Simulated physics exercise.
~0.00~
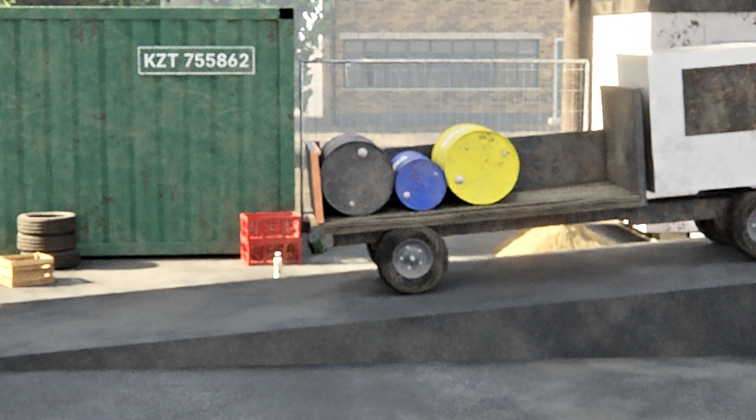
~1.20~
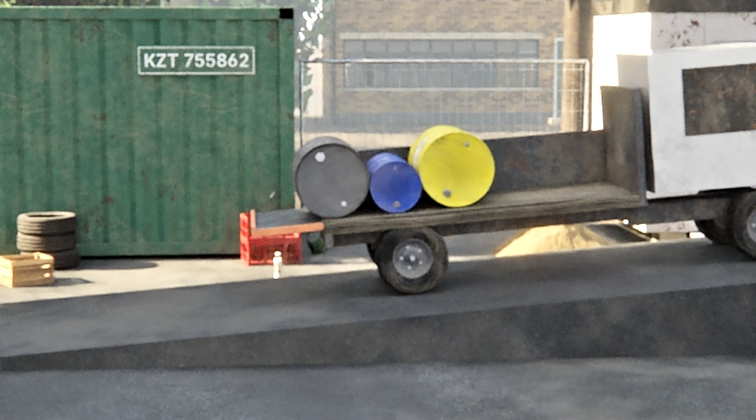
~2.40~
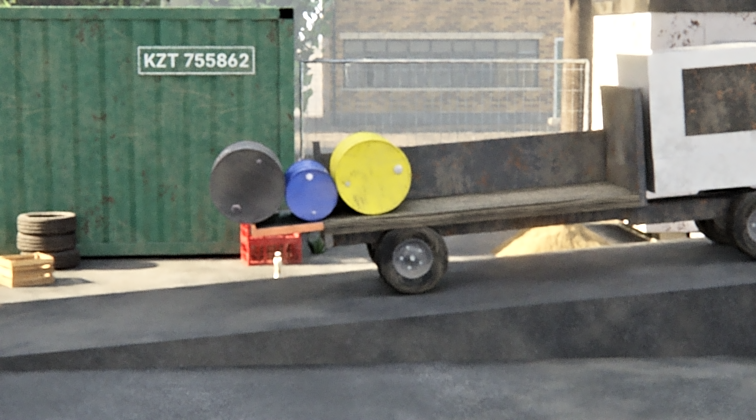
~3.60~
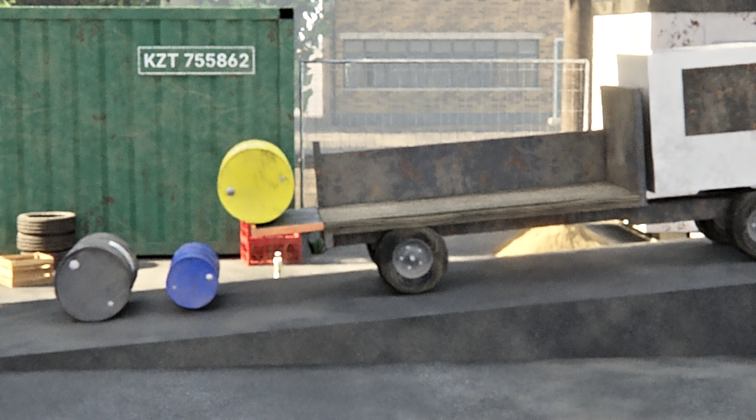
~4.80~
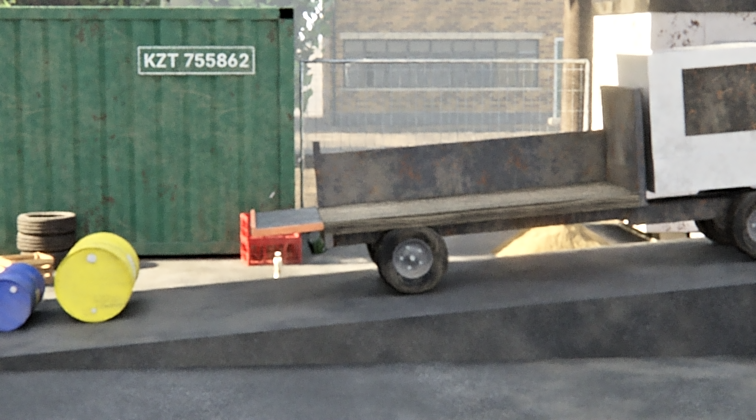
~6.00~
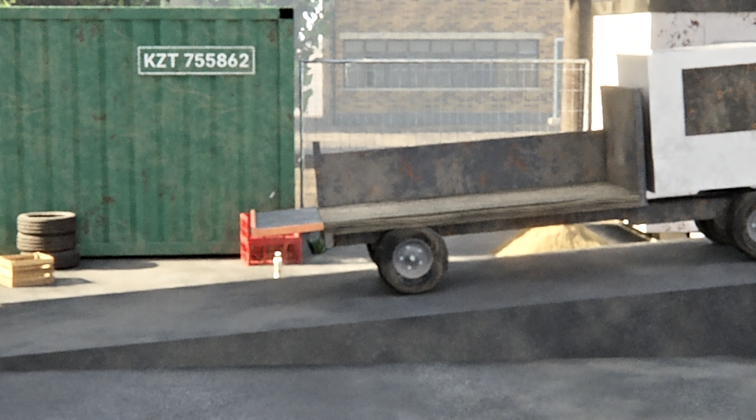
Three drums, dark grey, blue and yellow, rest side by side against the upright tailgate of a pick-up parked on a slope, seen from the side with its tail downhill to the left. Behind stand a green container, a red crate, stacked tyres and a fenced brick building. The tailgate swings down flat, and the drums roll left along the open bed toward it. The grey one leads over the edge, the blue follows, and the yellow drops last. All roll away down the slope and out of view on the left, leaving the bed empty and the tailgate lowered.
